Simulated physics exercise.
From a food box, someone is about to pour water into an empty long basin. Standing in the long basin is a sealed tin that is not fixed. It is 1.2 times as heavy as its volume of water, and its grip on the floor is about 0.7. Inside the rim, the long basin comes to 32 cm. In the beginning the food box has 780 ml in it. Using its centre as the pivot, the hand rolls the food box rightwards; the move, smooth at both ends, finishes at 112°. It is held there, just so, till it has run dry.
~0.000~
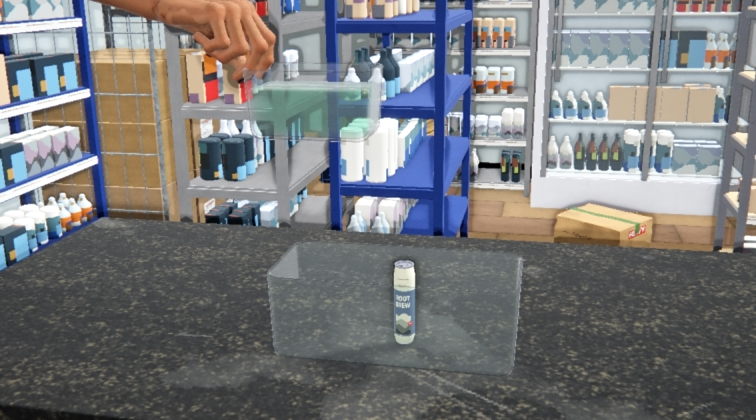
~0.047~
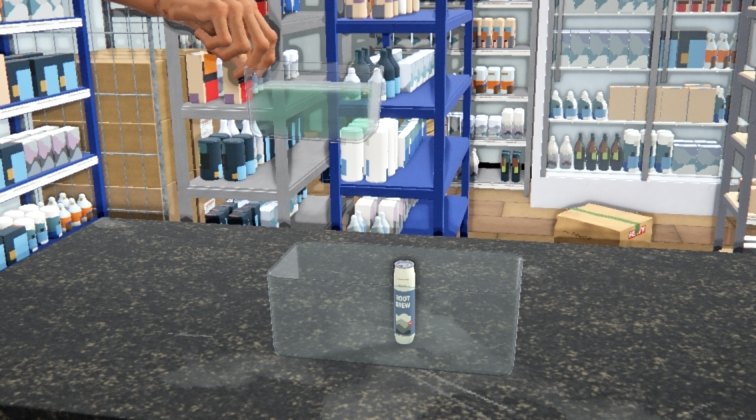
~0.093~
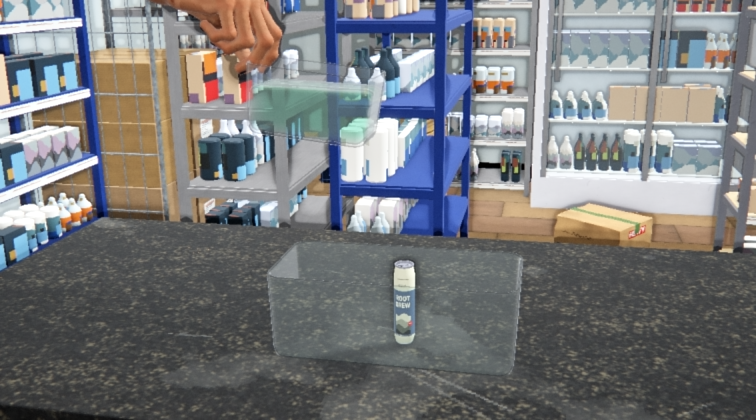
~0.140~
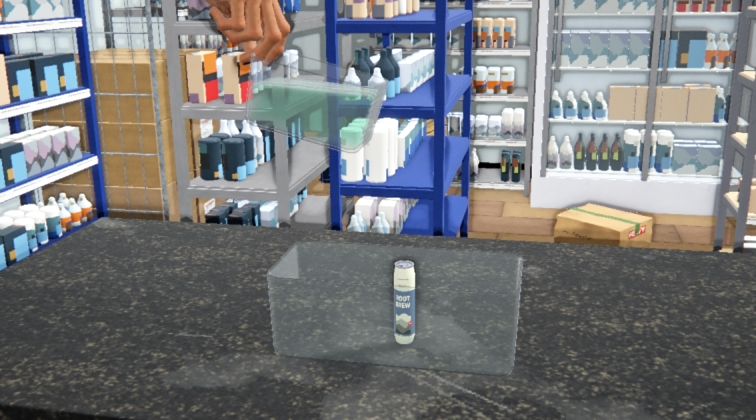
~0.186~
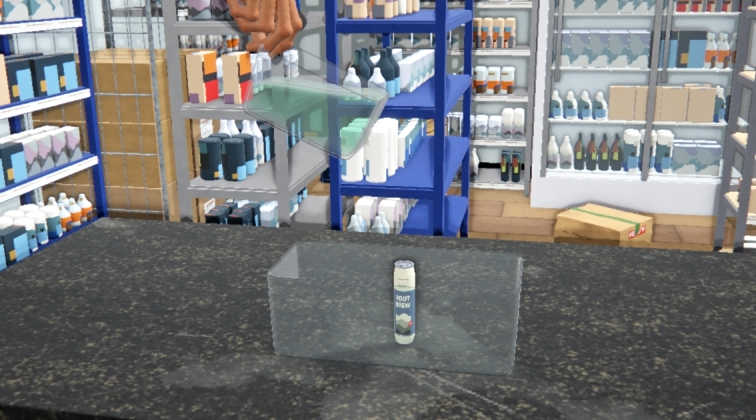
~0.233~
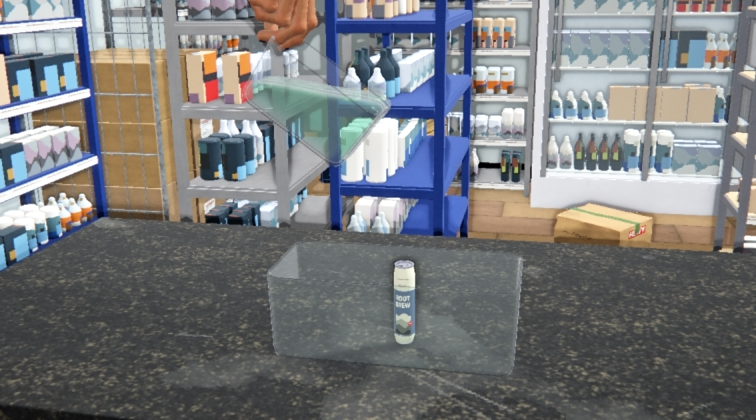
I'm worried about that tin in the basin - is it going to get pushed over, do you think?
It never tilts over.
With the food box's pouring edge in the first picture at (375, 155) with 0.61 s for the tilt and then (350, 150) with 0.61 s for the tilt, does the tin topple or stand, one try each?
Run one: It does not tip. Run two: It tumbles.
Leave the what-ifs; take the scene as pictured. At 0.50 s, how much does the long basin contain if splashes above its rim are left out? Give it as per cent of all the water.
Near 18 in a hundred.
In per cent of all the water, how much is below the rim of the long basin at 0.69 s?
The share is close to 82 percent.
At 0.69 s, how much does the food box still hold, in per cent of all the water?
Near 2 in a hundred.
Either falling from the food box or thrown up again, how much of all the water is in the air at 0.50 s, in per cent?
My guess is roughly 64 %.
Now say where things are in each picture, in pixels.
It leans 0°; its right rim is at (377, 70); the water meets the walls at (259, 86) and (375, 88); the long basin's rim runs from (282, 259) to (520, 274); the tin's top is at (404, 268), in the first picture.
It leans 2°; its right rim is at (377, 71); the water meets the walls at (259, 85) and (376, 88), in the second picture.
It leans 6°; its right rim is at (380, 77); the water meets the walls at (261, 84) and (377, 90), in the third picture.
It leans 14°; its right rim is at (382, 86); the water meets the walls at (261, 82) and (379, 92), in the fourth picture.
It leans 24°; its right rim is at (384, 99); the water meets the walls at (261, 81) and (383, 96), in the fifth picture.
It leans 36°; its right rim is at (383, 113); the water meets the walls at (258, 81) and (384, 105); 3 per cent is over the edge, in the sixth picture.
After 0.50 s the tilt is 103° and 18 per cent is still to pour; the tin stands where it began.
After 0.69 s the tilt is 112° and 2 per cent is still to pour; the tin stands where it began.
After 0.89 s the tilt is 112° and 0 per cent is still to pour; the tin stands where it began.
After 1.11 s the tilt is 112° and 0 per cent is still to pour; the tin stands where it began.
In the end the tin stands where it began.
